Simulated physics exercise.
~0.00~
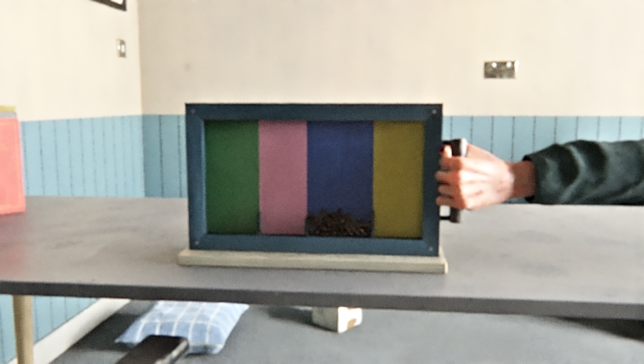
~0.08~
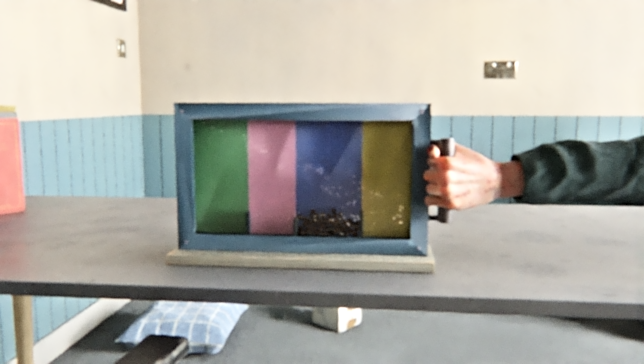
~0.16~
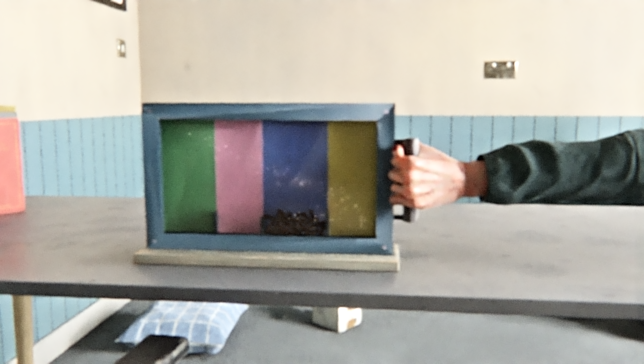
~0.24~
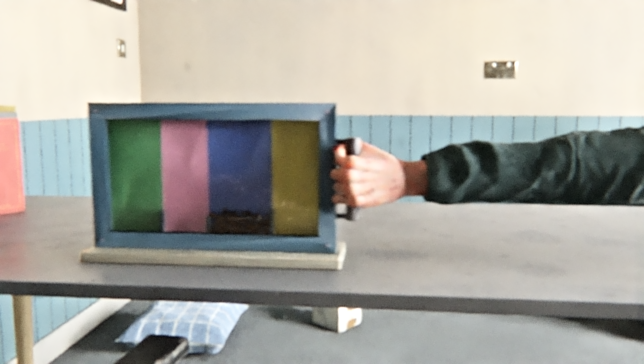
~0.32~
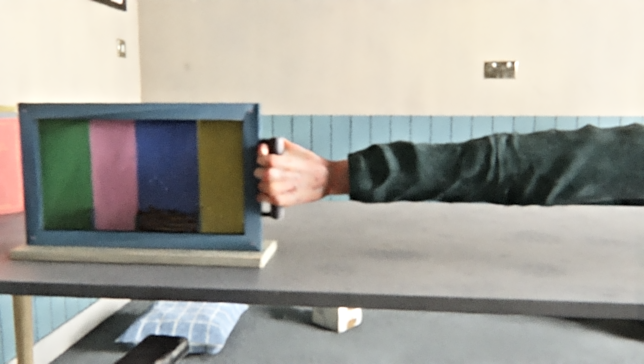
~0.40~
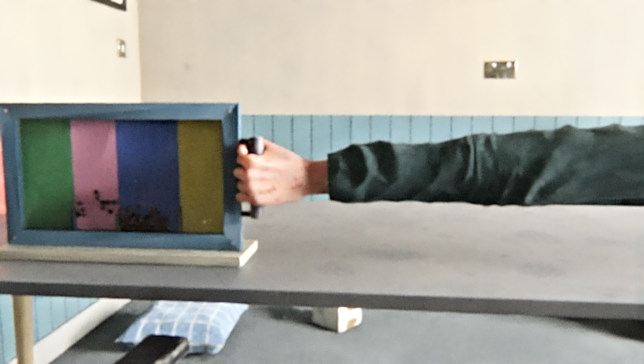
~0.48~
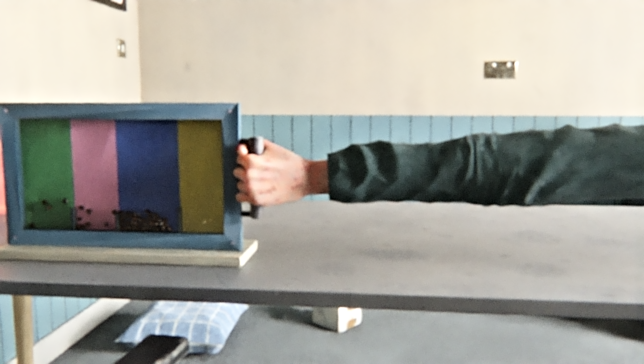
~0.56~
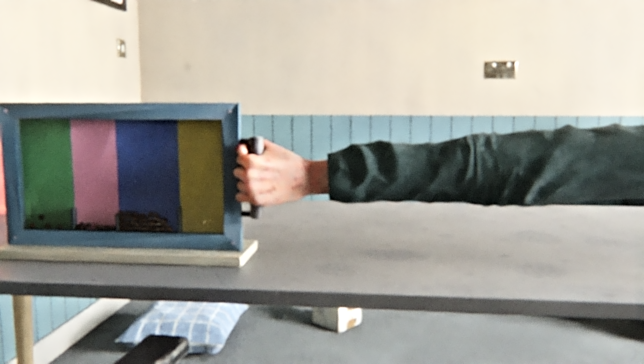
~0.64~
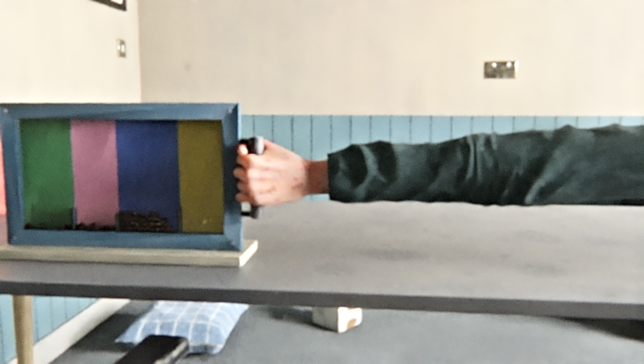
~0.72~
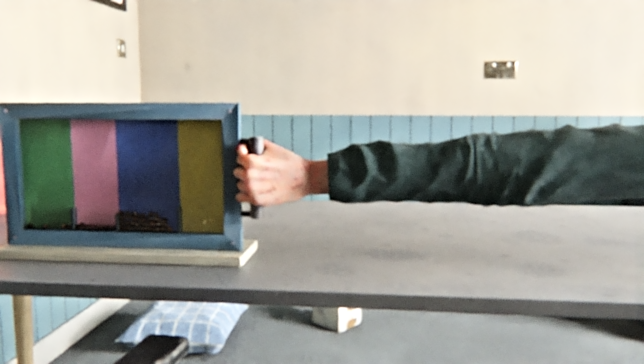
A hand slides a striped case left and stops, leaving dark beads mostly on blue.
